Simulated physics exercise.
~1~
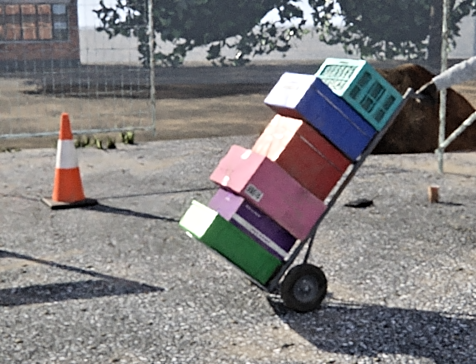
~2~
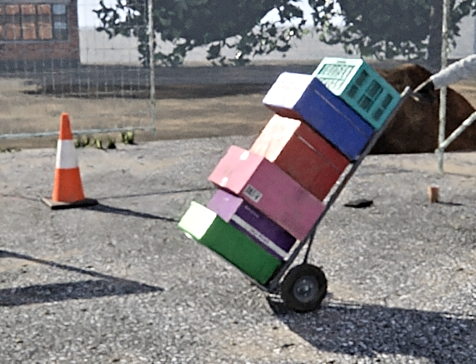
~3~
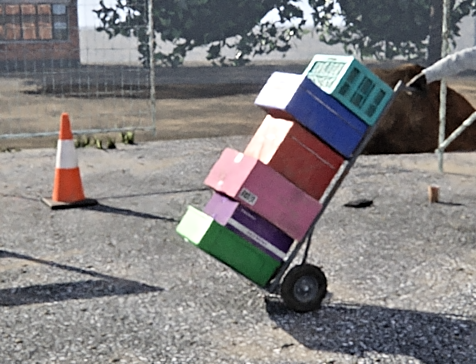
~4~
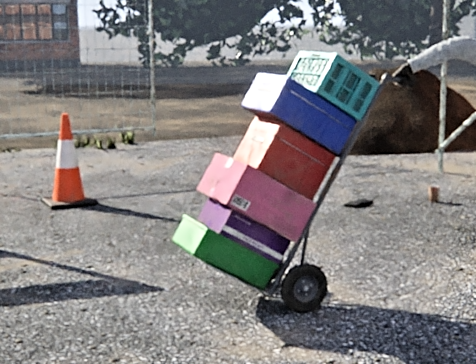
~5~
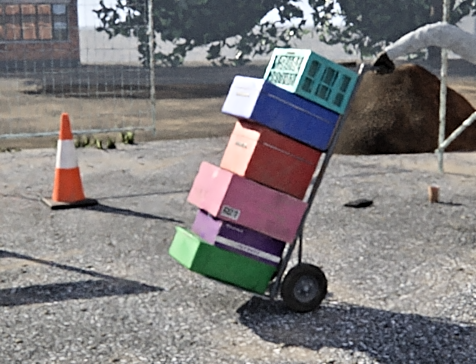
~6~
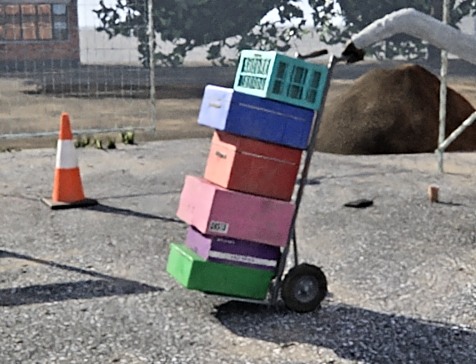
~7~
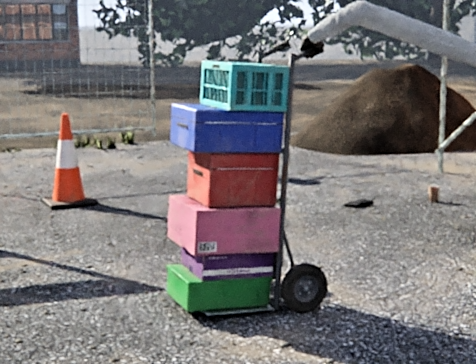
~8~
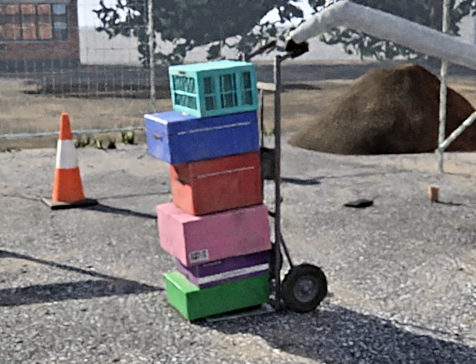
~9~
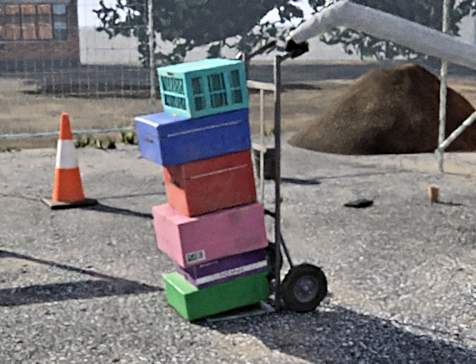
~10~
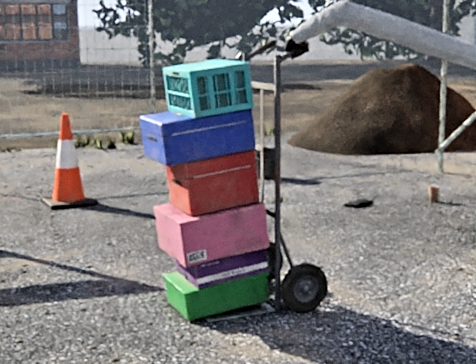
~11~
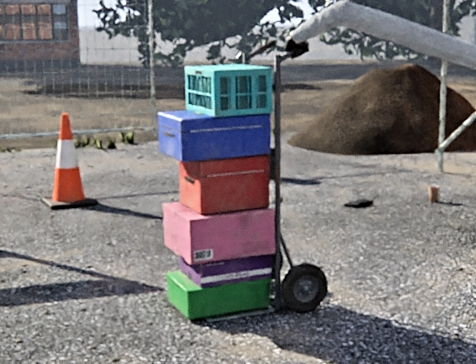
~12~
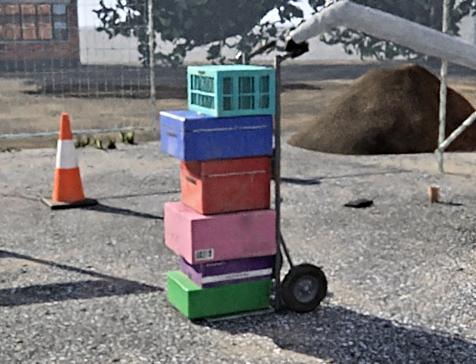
We see a hand truck stacked with six colourful boxes and crates, tilted back to the right and held at its top by a pale arm, swing upright; the stack leans slightly left past vertical, rocks back, and stands still with every item in place.
